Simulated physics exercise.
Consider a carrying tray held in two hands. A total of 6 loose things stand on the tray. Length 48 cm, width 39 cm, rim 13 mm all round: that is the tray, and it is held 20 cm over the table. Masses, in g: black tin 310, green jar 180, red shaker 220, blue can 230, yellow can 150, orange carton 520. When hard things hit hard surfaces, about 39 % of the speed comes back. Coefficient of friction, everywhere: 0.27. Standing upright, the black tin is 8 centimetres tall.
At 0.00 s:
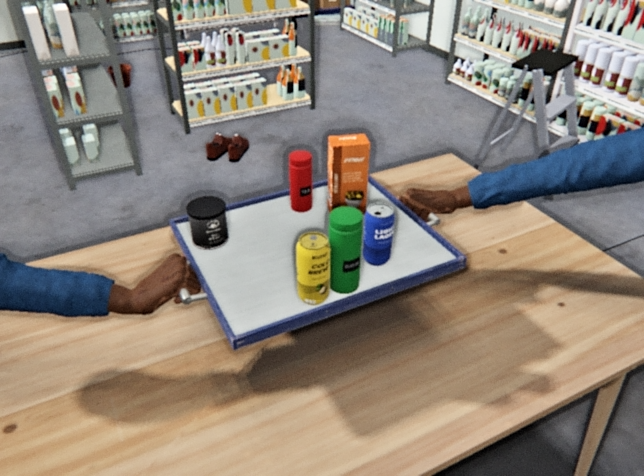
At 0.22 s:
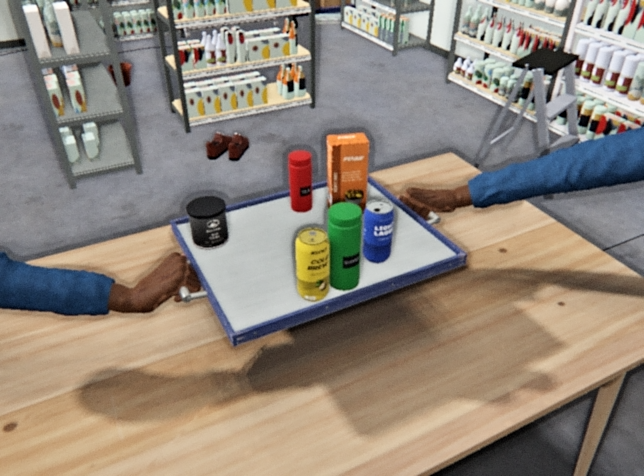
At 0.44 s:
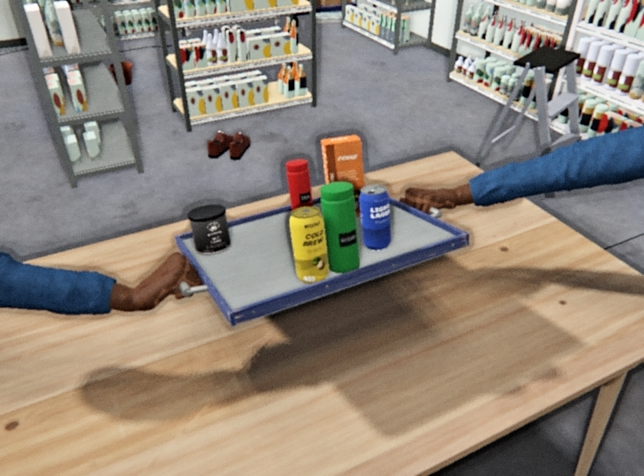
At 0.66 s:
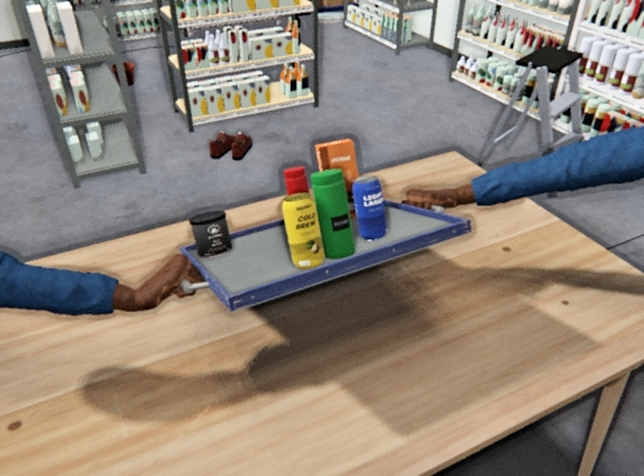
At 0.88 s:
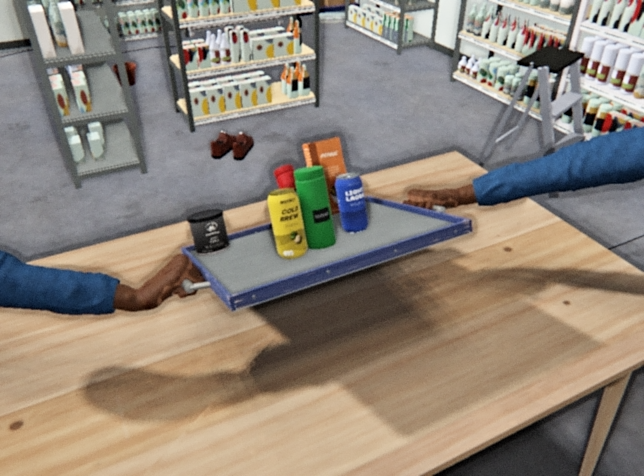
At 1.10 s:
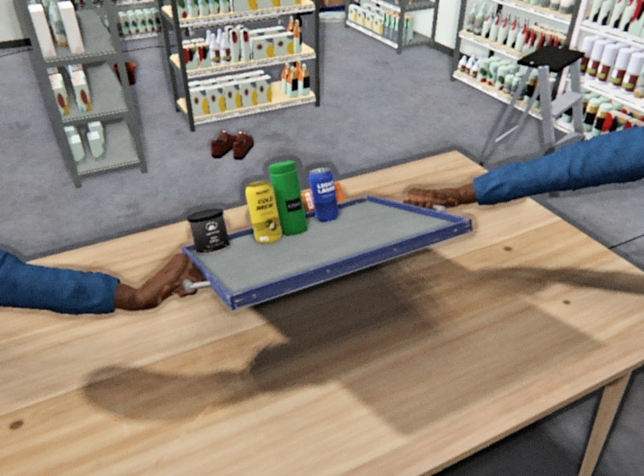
At first, two hands hold a blue-rimmed tray level above a wooden table, with six colourful containers standing on it. The hands then tilt its far edge down, and the yellow, green and blue containers slide away toward that edge, while the black tin at the left shifts only slightly.
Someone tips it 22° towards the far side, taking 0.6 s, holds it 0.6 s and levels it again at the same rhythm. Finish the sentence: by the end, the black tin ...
... is upright as before.
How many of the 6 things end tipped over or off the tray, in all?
It adds up to 5.
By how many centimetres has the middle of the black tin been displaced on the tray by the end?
I'd say about 5 cm between start and finish.
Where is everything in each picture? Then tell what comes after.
In the first picture, tray level; black tin (208, 223); green jar (345, 251).
In the second picture, tray tilted 2°, far edge down; blue can (378, 233); yellow can (313, 266).
In the third picture, tray tilted 14°, far edge down; orange carton (344, 178); green jar (341, 228).
In the fourth picture, tray tilted 22°, far edge down; orange carton (340, 181) moved 2 cm.
In the fifth picture, tray tilted 22°, far edge down; yellow can (288, 224) moved 10 cm.
In the sixth picture, tray tilted 22°, far edge down; black tin (209, 232) moved 5 cm; green jar (289, 198) moved 26 cm.
After 1.20 s, tray tilted 22°, far edge down; black tin moved 5 cm near (209, 231); blue can 36° off its base; green jar 16° off its base.
After 1.40 s, tray tilted 21°, far edge down; green jar, blue can and yellow can now off the tray; black tin moved 5 cm near (209, 230).
After 1.60 s, tray tilted 11°, far edge down; black tin moved 5 cm near (207, 220).
After 1.80 s, tray tilted 1°, far edge down; black tin moved 5 cm near (207, 210).
In the end (2.4 s), off the tray and tipped over, green jar, red shaker, blue can, yellow can and orange carton; black tin under 5 cm from the start. At the end, from the last picture's camera, black tin near (206, 209).
